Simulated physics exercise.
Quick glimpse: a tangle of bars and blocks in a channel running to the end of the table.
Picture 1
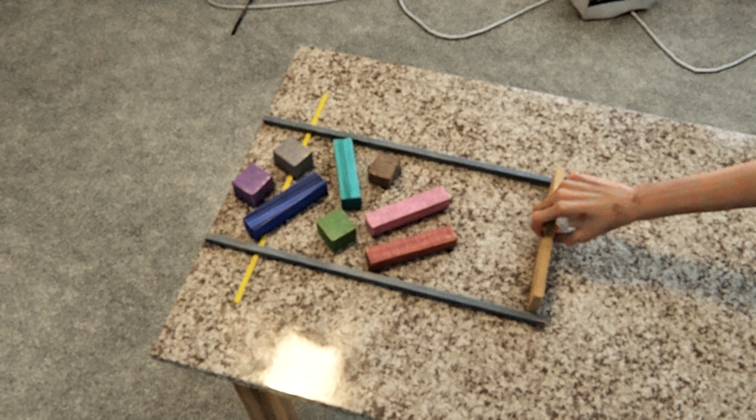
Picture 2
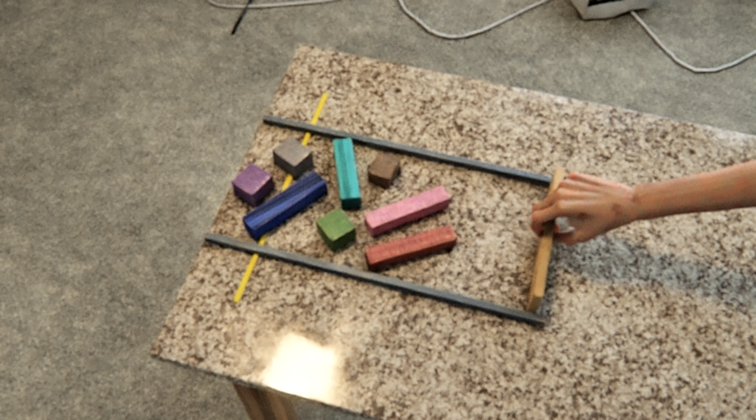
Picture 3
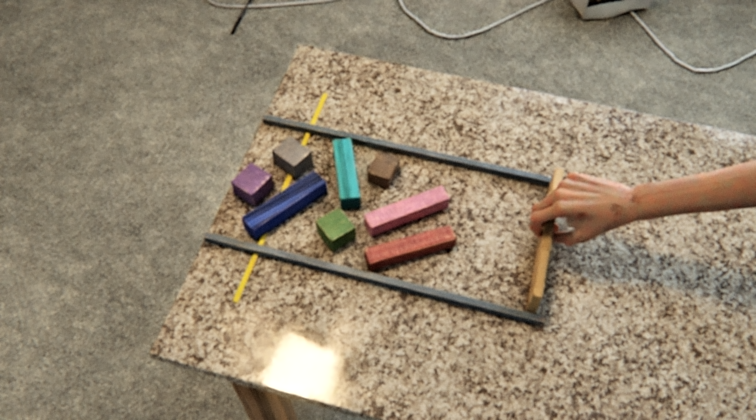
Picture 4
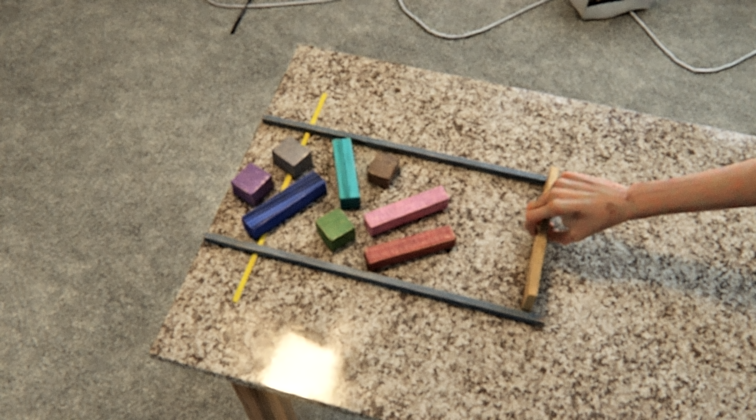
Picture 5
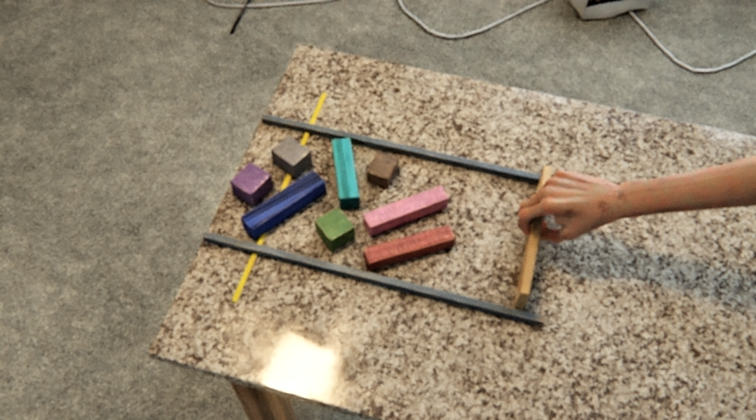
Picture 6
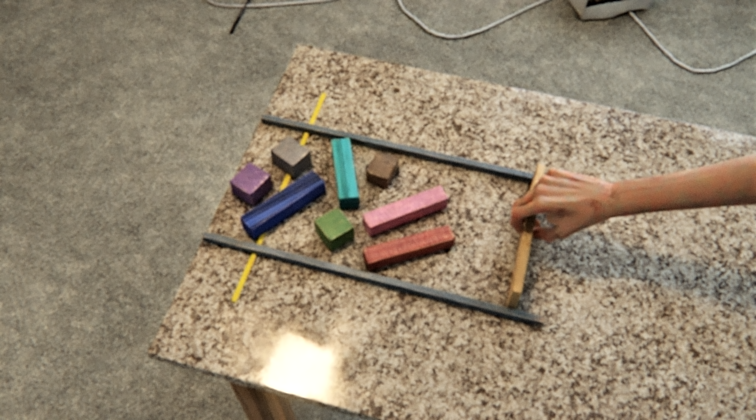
In the video, colored blocks and bars lie between two dark rails on a speckled tabletop crossed by yellow tape, while a hand at the right slides a wooden board slightly left, and the pieces stay essentially still.
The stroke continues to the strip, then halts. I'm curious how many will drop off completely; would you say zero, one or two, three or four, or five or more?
Count: Three or four.
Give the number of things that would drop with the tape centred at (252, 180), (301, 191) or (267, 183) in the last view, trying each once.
You'd get 6, then 1, then 4.
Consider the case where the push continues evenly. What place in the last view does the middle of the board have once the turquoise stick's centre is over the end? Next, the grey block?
The middle would be close to (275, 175) and then close to (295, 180).
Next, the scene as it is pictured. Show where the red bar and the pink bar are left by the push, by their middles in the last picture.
You'll find the red bar at roughly (265, 206) and the pink bar at roughly (259, 175).
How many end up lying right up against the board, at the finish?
That would be 2 of them.
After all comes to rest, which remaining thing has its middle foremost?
Closest at the end: The turquoise stick.
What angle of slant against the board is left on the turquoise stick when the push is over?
About 5 degrees.
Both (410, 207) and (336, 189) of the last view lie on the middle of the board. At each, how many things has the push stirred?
The number moved is 3 and then 8.
A little later, none off yet; purple block at rest near (251, 184); grey block at rest near (291, 157); blue stick at rest near (284, 204).
Next, none off yet; purple block at rest near (251, 184); grey block moving near (288, 154); blue stick shifted a little near (271, 200).
When it is over, the number that fall off is three or four; down, blue stick, grey block and purple block.
